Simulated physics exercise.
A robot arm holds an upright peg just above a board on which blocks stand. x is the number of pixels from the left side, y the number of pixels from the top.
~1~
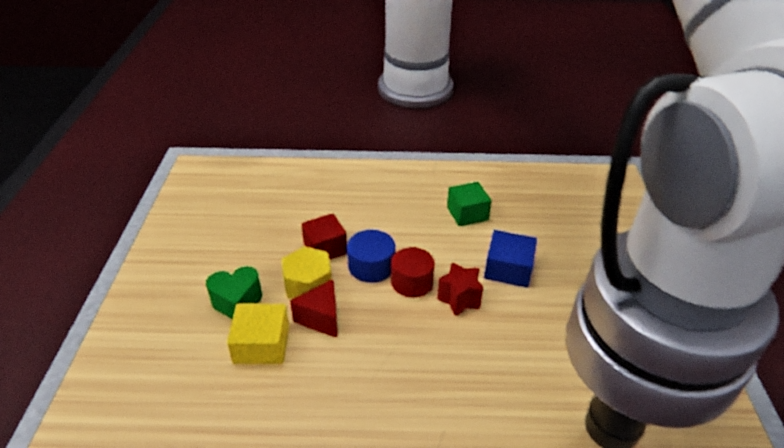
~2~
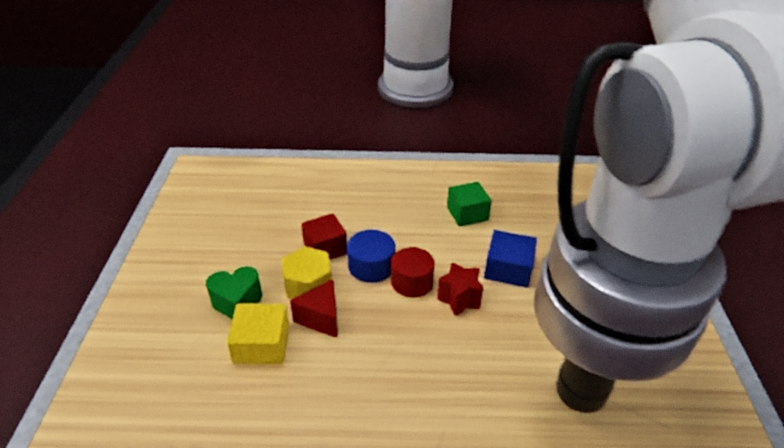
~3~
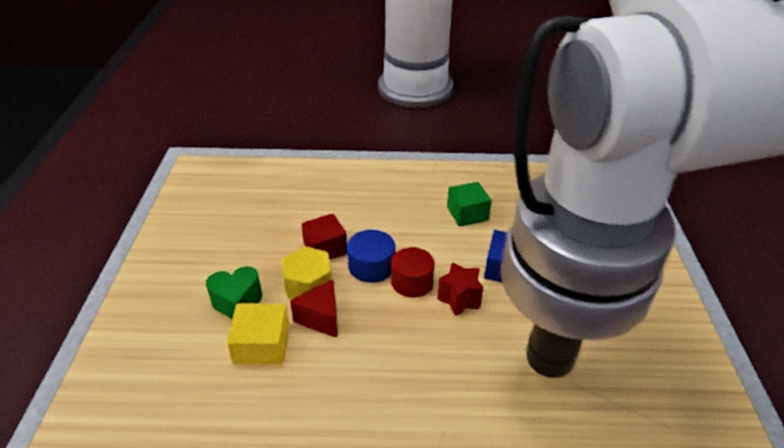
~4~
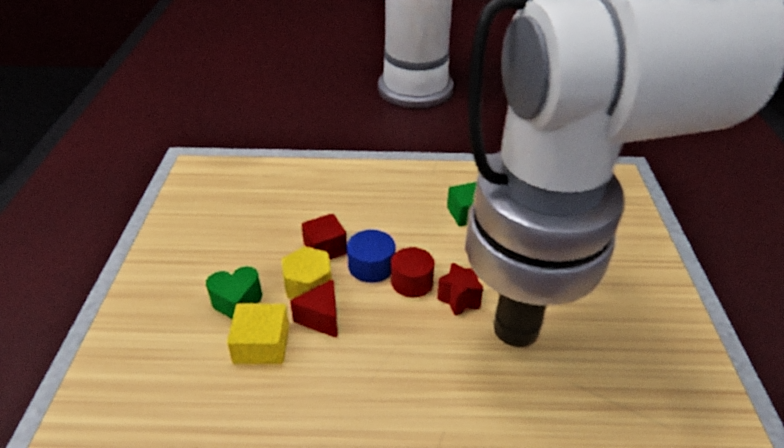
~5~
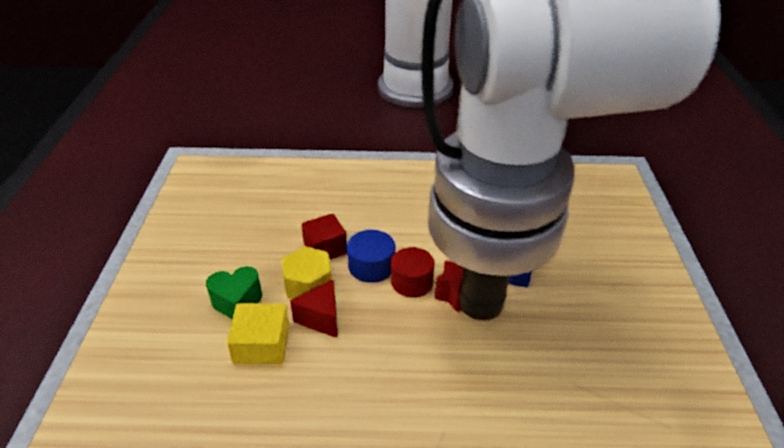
A robot arm with a dark peg moved left and away from the viewer across a wooden board, passing in front of the blue and green blocks and reaching the red star.
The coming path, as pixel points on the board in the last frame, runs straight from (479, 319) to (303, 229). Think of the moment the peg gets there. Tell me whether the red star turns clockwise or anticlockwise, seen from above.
From overhead, clockwise.
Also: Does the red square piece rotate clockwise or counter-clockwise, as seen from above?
Bird's-eye view: Counterclockwise.
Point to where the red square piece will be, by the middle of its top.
The middle of its top is at (263, 215).
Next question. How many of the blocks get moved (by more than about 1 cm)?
I count three at least.
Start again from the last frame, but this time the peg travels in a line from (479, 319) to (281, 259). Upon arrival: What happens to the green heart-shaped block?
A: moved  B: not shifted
A
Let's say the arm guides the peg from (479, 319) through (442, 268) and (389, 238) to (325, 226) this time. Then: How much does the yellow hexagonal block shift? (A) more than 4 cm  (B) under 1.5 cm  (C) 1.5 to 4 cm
B - under 1.5 cm.
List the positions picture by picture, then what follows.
The first frame shows peg tip at (611, 429); block tops, red square piece at (324, 227); blue disc at (371, 245); red disc at (413, 261); red star at (462, 277).
The second frame shows peg at (581, 392); blocks unchanged.
The third frame shows peg at (549, 359); blocks unchanged.
The fourth frame shows peg at (516, 330); blocks unchanged.
The fifth frame shows peg at (481, 305); red square piece at (324, 227); blue disc at (371, 245); red disc at (413, 261); red star at (459, 274).
The first path, step by step. One third of the way, peg at (414, 272); red square piece at (308, 222), turned 25° anticlockwise; blue disc at (346, 233); red disc at (390, 240); red star at (435, 245), turned 70° clockwise.
Two thirds of the way, peg at (354, 242); red square piece at (288, 218), turned 55° anticlockwise; blue disc at (331, 212); red disc at (375, 212); red star at (434, 244), turned 80° clockwise.
At the end, peg at (301, 215); red square piece at (263, 215), turned 85° anticlockwise; blue disc at (304, 183); red disc at (375, 212); red star at (434, 244), turned 80° clockwise.
